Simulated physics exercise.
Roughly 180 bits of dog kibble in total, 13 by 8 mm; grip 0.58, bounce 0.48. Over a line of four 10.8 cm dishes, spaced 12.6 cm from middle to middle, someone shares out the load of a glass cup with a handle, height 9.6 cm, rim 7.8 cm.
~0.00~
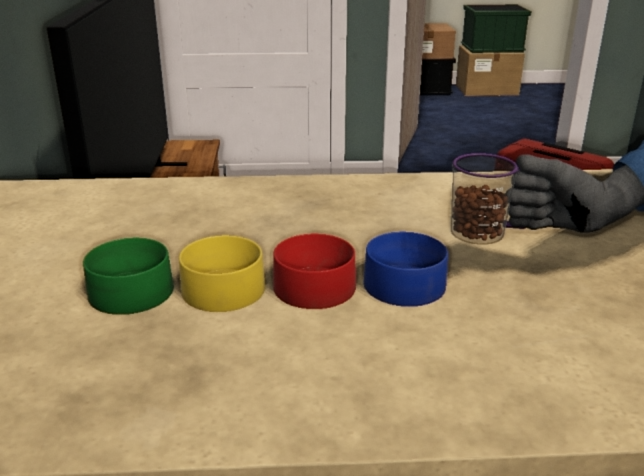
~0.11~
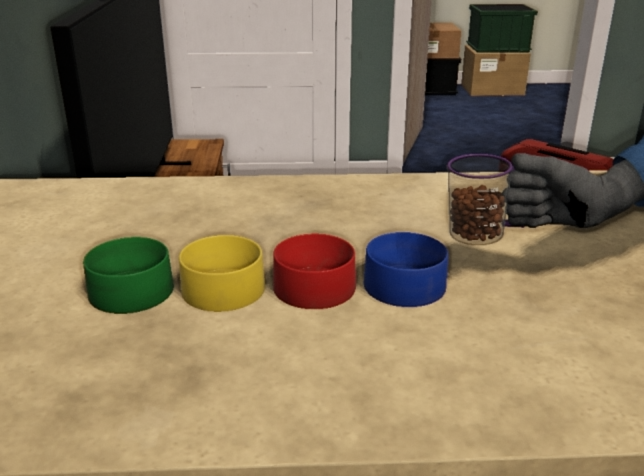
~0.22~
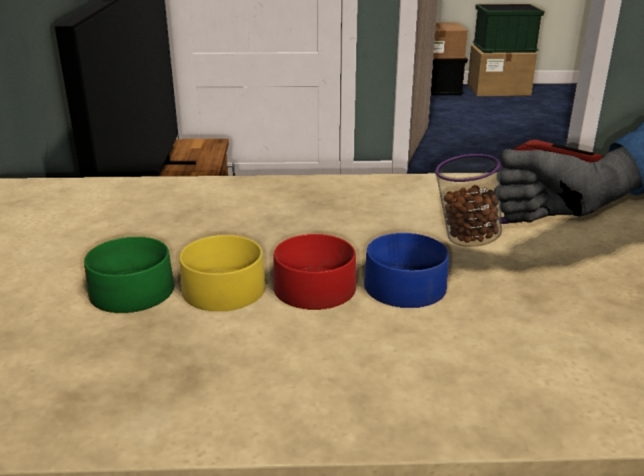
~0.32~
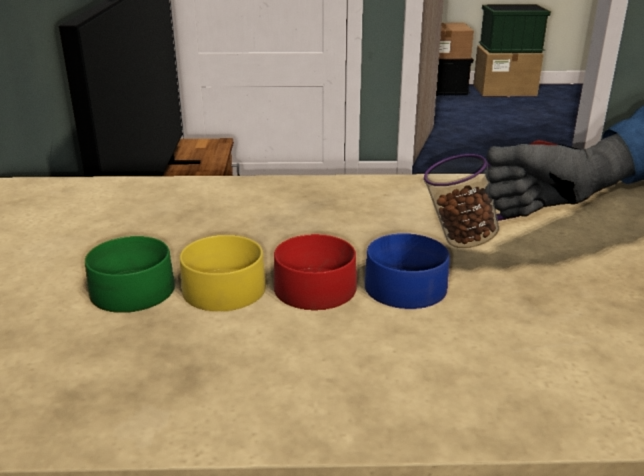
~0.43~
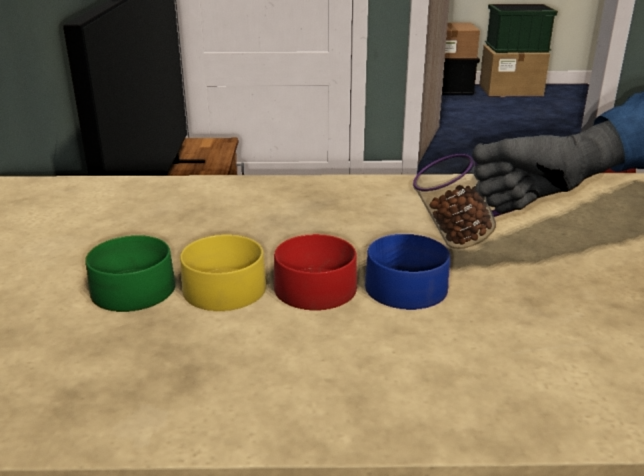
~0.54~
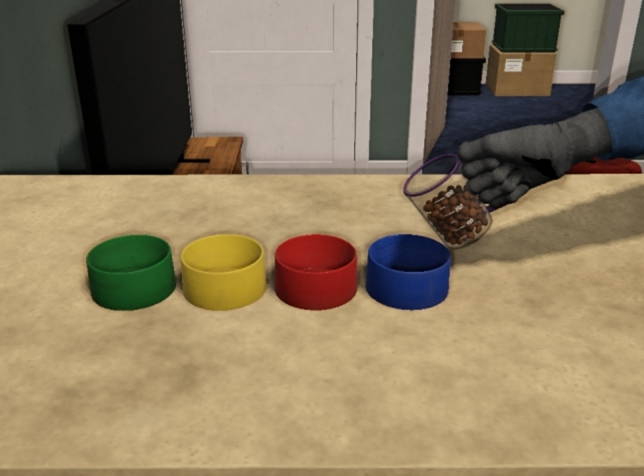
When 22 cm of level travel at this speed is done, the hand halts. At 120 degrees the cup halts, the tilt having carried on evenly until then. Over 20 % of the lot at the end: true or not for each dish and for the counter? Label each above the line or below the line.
Red dish: Above the line; blue dish: Below the line; green dish: Below the line; yellow dish: Below the line; counter: Below the line.
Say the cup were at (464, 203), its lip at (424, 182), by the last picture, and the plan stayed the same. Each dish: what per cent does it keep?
Then red 100, blue 0, green 0, and yellow 0.
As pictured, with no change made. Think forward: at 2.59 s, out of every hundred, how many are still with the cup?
Approx. 0 % - an estimate.
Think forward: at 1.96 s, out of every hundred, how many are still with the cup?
It comes to about 20 percent.
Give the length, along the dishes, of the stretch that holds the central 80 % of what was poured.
6 centimetres.
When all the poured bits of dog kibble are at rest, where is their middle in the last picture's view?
Around (308, 275).
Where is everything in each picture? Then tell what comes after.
In the first picture, cup at (481, 199), tilt 0 degrees, lip at (455, 166), moved 0.0 cm; middle of the pieces at (478, 211); blue dish at (407, 250); red dish at (314, 252); yellow dish at (221, 254); green dish at (126, 257).
In the second picture, cup at (478, 200), tilt 4 degrees, lip at (449, 168), moved 0.5 cm; middle of the pieces at (475, 212).
In the third picture, cup at (471, 201), tilt 11 degrees, lip at (437, 173), moved 1.5 cm; middle of the pieces at (470, 213).
In the fourth picture, cup at (464, 202), tilt 19 degrees, lip at (425, 179), moved 2.5 cm; middle of the pieces at (465, 214).
In the fifth picture, cup at (457, 203), tilt 27 degrees, lip at (415, 185), moved 3.6 cm; middle of the pieces at (460, 214).
In the sixth picture, cup at (450, 203), tilt 35 degrees, lip at (405, 191), moved 4.6 cm; middle of the pieces at (454, 214); blue dish at (409, 253); red dish at (316, 253); yellow dish at (222, 253); green dish at (129, 253). The cup turns about 75 degrees a second and travels 10 cm a second.
Then, at 1.39 s, tilt 97 degrees; cup holds 100 %.
Then, at 1.96 s, tilt 120 degrees; cup holds 20 %, red 80 %.
Then, at 2.59 s, tilt 120 degrees; cup holds 0 %, red 100 %.
In the end, at 2.9 s, red 100 %, blue 0 %, green 0 %, yellow 0 %, counter 0 %.
